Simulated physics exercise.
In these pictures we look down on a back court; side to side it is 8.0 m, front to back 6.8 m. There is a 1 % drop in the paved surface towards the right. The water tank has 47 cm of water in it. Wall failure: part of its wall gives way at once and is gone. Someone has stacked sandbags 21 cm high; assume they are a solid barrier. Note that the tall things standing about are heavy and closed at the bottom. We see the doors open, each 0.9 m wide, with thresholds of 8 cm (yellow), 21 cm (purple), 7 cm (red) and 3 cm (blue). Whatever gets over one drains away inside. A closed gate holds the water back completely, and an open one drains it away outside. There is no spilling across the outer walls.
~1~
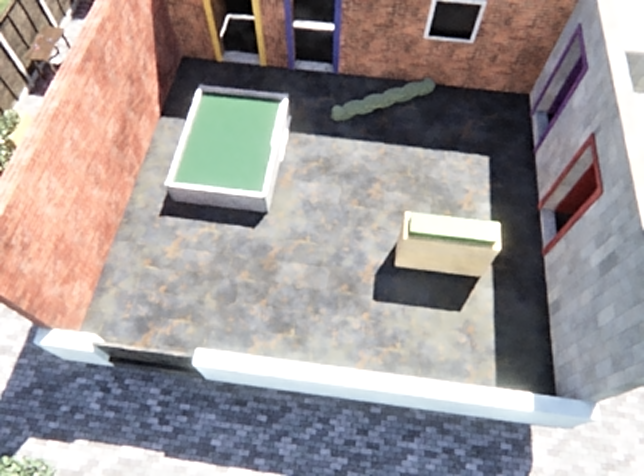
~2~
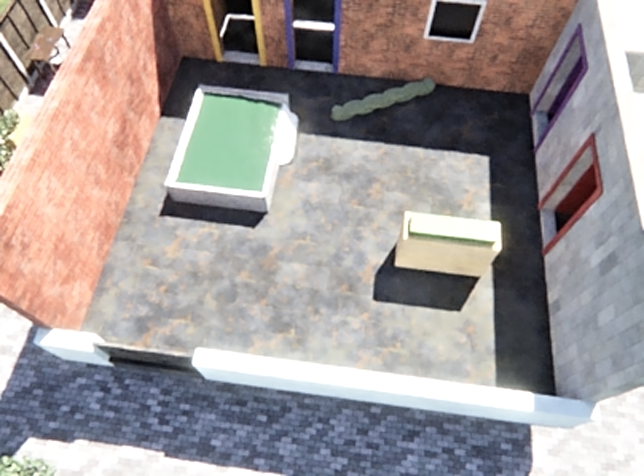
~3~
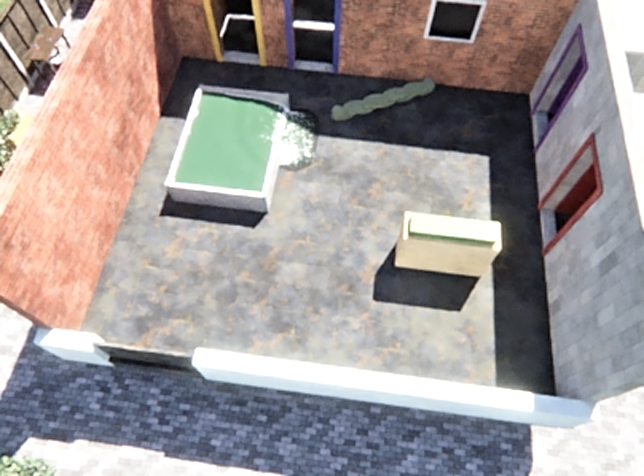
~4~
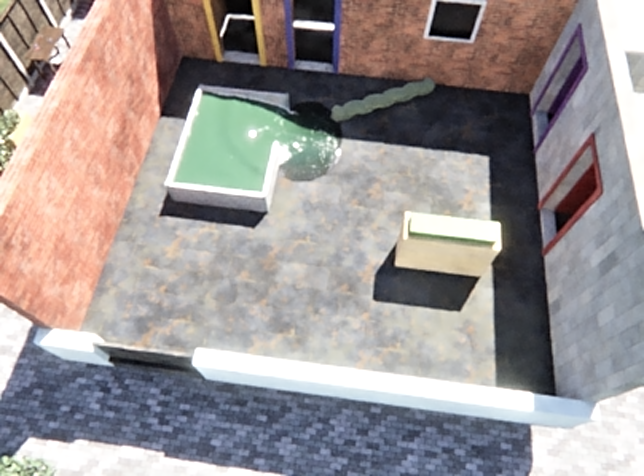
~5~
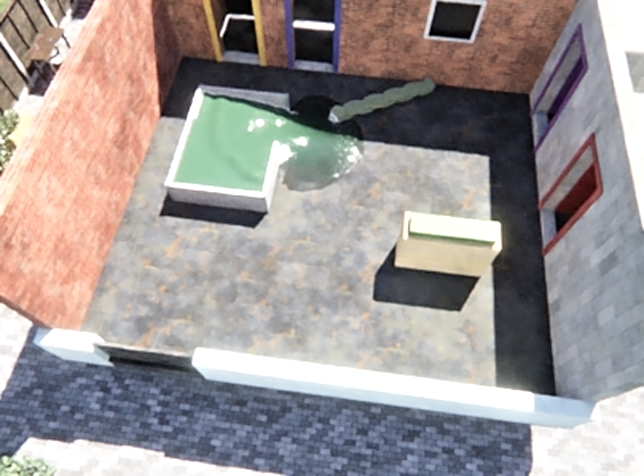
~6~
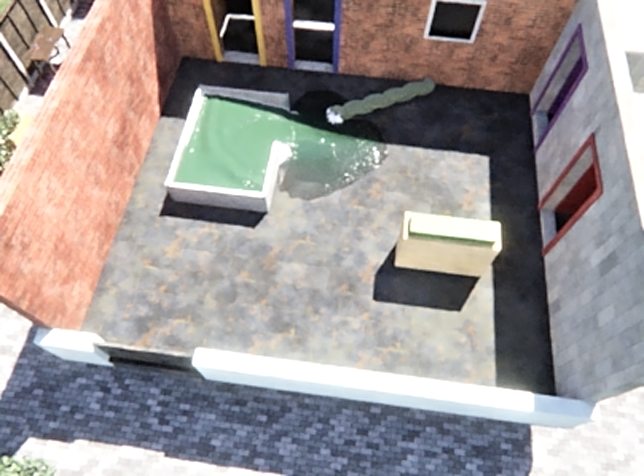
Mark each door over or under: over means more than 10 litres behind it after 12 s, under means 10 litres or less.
Yellow door under, purple door under, red door over, blue door over.
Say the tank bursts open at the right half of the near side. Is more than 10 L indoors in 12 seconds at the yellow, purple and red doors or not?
In that case, yellow door: Less than that, purple door: Less than that, red door: Less than that.
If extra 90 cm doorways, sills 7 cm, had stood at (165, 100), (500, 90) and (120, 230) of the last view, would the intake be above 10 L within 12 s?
So, in the order given, it's shy of the mark, then beyond the mark, then shy of the mark.
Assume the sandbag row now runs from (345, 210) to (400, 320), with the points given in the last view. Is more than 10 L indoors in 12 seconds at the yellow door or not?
Then, for the yellow door, it's lower.
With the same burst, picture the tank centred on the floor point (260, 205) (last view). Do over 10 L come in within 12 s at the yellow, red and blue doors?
Checking each door against the limit: Yellow does not exceed it, red tops it, blue does not exceed it.
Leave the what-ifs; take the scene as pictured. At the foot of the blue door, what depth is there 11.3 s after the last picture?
4.5 cm or so.
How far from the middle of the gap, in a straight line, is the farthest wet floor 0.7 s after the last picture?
Distance: Approx. 4.0 m.
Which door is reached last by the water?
The yellow door.
Then, 0.7 s after the last picture water covers 20 % of the floor and is deepest (30 cm) near (330, 119); yellow door not reached, purple door not reached, red door not reached, blue door not reached.
Then, 1.5 s after the last picture water covers 30 % of the floor and is deepest (27 cm) near (330, 119); yellow door not reached, purple door 4 cm at the sill, 0 L in, red door not reached, blue door 4 cm at the sill, 2 L in.
Then, 2.8 s after the last picture water covers 40 % of the floor and is deepest (23 cm) near (416, 86); yellow door not reached, purple door 14 cm at the sill, 0 L in, red door 15 cm at the sill, 17 L in, blue door 5 cm at the sill, 18 L in.
Then, 6.3 s after the last picture water covers 50 % of the floor and is deepest (12 cm) near (330, 119); yellow door 2 cm at the sill, 0 L in, purple door 9 cm at the sill, 0 L in, red door 10 cm at the sill, 70 L in, blue door 7 cm at the sill, 72 L in.
Then, 11.3 s after the last picture water covers 75 % of the floor and is deepest (10 cm) near (556, 397); yellow door 3 cm at the sill, 0 L in, purple door 8 cm at the sill, 0 L in, red door 8 cm at the sill, 84 L in, blue door 4 cm at the sill, 104 L in.
